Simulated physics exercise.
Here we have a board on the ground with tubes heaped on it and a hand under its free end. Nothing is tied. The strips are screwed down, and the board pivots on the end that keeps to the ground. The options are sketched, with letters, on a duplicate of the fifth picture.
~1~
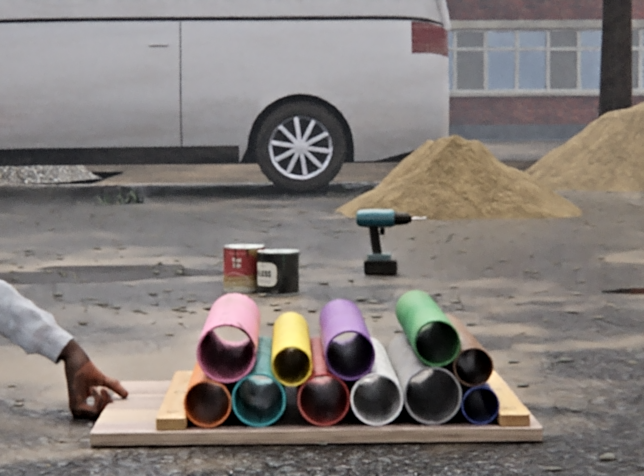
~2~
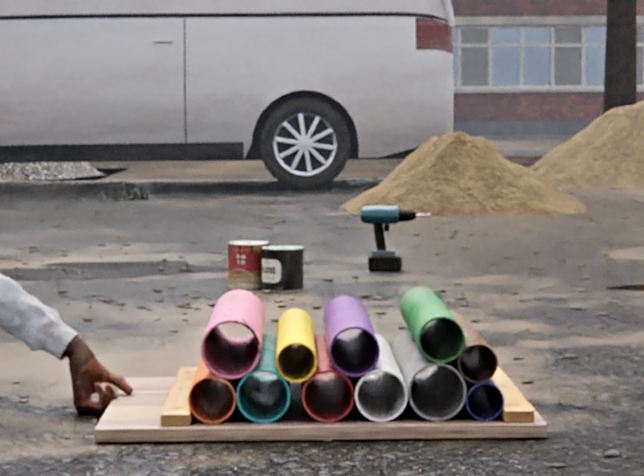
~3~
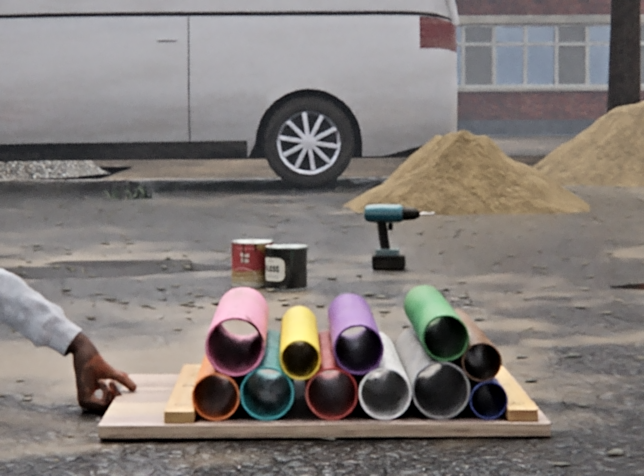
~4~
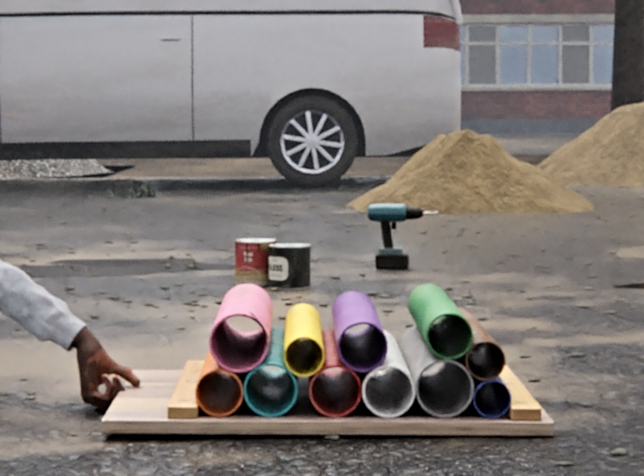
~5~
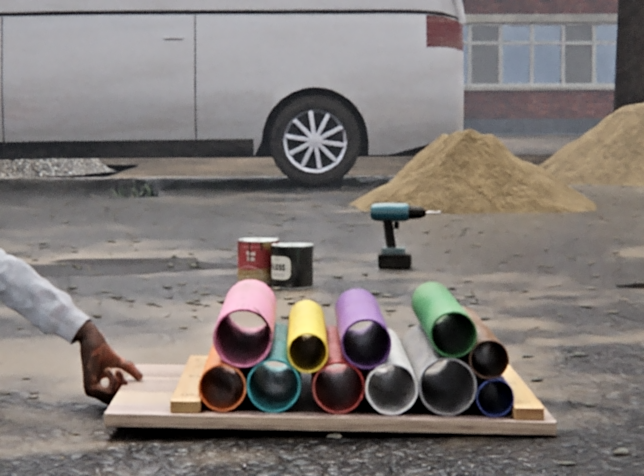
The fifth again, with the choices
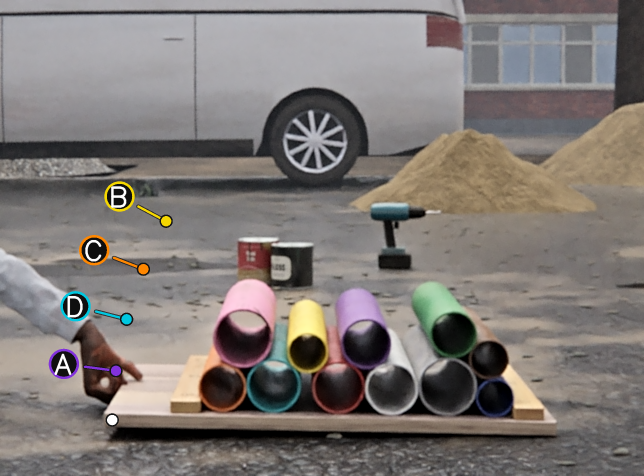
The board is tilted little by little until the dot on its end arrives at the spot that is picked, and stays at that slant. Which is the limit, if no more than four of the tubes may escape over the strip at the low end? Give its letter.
Mark B is as high as it can go.
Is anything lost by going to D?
At D: Yes.
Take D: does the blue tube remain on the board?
The blue tube: Yes.
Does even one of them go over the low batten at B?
At B: Yes.
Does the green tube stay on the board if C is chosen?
No, with C.
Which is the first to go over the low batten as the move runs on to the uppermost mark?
First is the brown one.
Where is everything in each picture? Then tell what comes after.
Board (314, 403); orange tube (207, 404); turquoise tube (259, 399), in the first frame.
Turquoise tube (263, 396); red tube (328, 396), in the second frame.
Board (322, 397); orange tube (216, 397); turquoise tube (267, 393); purple tube (359, 349), in the third frame.
Board (325, 394); orange tube (219, 393); turquoise tube (270, 390); brown tube (485, 360), in the fourth frame.
Board (328, 391); orange tube (222, 387); turquoise tube (274, 386), in the fifth frame.
On the marked copy, A at (116, 371); B at (166, 221); C at (144, 269); D at (127, 319); the white dot at (112, 420).
Following B. Soon after the start, board at 17°.
Later, board at 28°.
In the end, board at 28°, two over the low batten (brown, green).
As for the rest, A two over the low batten (brown, green); C two over the low batten (brown, green); D two over the low batten (brown, green).
